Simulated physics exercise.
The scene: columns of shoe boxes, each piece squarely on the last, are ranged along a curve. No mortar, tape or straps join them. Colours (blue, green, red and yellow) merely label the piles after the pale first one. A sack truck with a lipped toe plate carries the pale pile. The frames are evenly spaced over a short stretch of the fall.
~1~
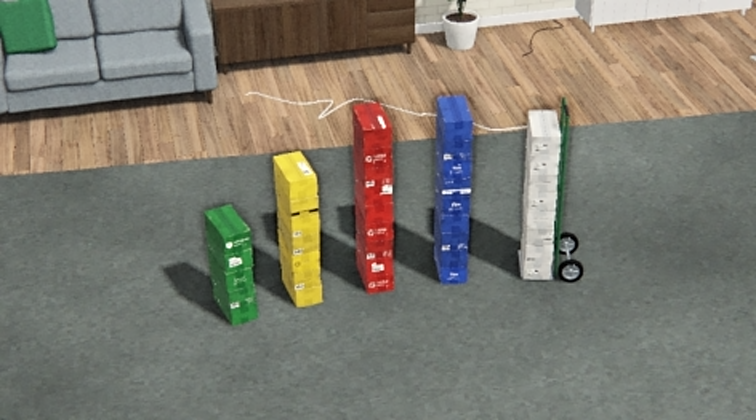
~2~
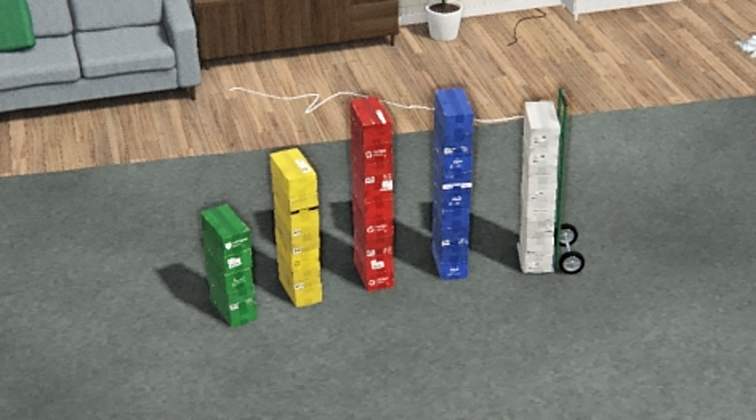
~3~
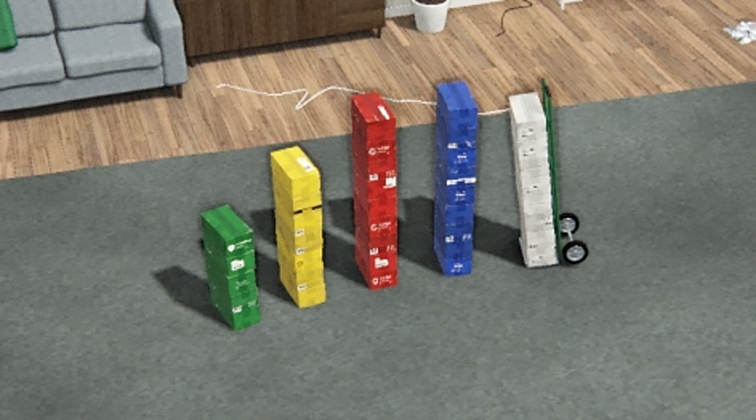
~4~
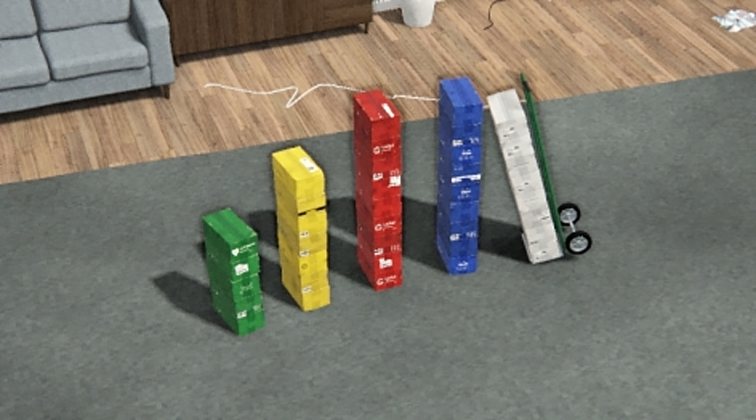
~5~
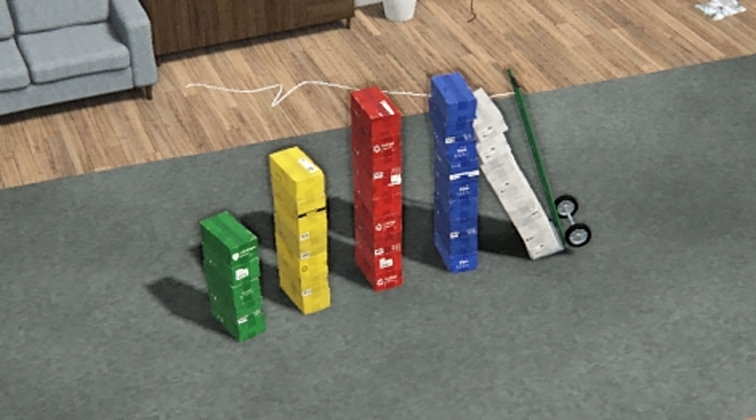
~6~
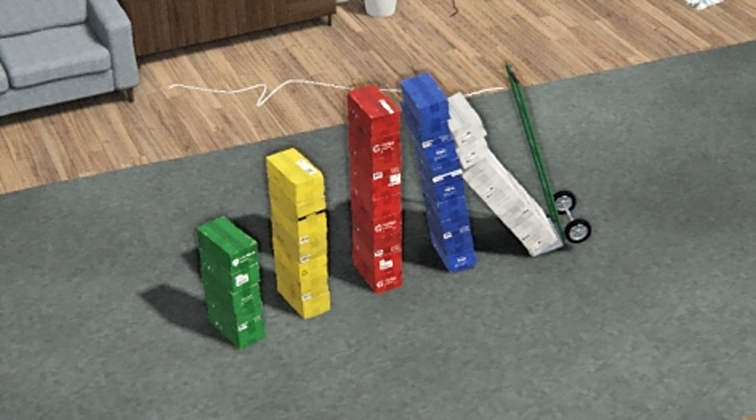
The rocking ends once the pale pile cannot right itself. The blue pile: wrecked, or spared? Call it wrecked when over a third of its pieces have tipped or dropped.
That pile loses a good part of its height.
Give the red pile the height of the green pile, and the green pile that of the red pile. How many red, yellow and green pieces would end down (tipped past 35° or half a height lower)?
The counts are red 5, yellow 5, green 9.
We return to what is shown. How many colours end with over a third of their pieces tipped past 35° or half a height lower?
In all, 4.
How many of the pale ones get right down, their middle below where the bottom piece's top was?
The count is 3.
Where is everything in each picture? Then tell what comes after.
In the first picture (pixels give the middle of a visible side; the camera moves round a little), truck frame (565, 150) level; top blue box (455, 108); top red box (372, 116); none of the others has stirred.
Truck frame (564, 141) rocked barely; top blue box (454, 101), in the second picture.
Truck frame (552, 131) rocked a little, top of the pale pile leaning a little; top blue box (457, 95); none of the others has stirred, in the third picture.
Truck frame (537, 126) rocked a little, top of the pale pile leaning clearly; top blue box (461, 91); none of the others has stirred, in the fourth picture.
Truck frame (528, 122) rocked clearly, top of the pale pile leaning clearly; top blue box (454, 87) a little from its place; movement in 5 of them, in the fifth picture.
Truck frame (528, 117) rocked clearly, top of the pale pile leaning clearly; top blue box (423, 90) tilted a little; top red box (373, 101); steepest lean, the box at (447, 172); movement in 9 of them, in the sixth picture.
Shortly afterwards, 8 of the pale pile down; none of the 9 blue boxes down (0 of 30 in all colours); top blue box tilted clearly; top red box tilted barely.
Next, 8 of the pale pile down; 9 of the 9 blue boxes down (10 of 30 in all colours); top blue box tilted clearly, about its own height lower; top red box tilted clearly, half its height lower.
Some moments later, 8 of the pale pile down; 9 of the 9 blue boxes down (24 of 30 in all colours); top blue box tilted well over, some three heights lower; top yellow box tilted clearly, about its own height lower.
Afterwards, 8 of the pale pile down; 9 of the 9 blue boxes down (28 of 30 in all colours); top blue box on its side; top yellow box upside down.
In the end, 8 of the pale pile down; 9 of the 9 blue boxes down (28 of 30 in all colours); top blue box on its side; top yellow box upside down. From the last view, middles, top blue box near (211, 252).
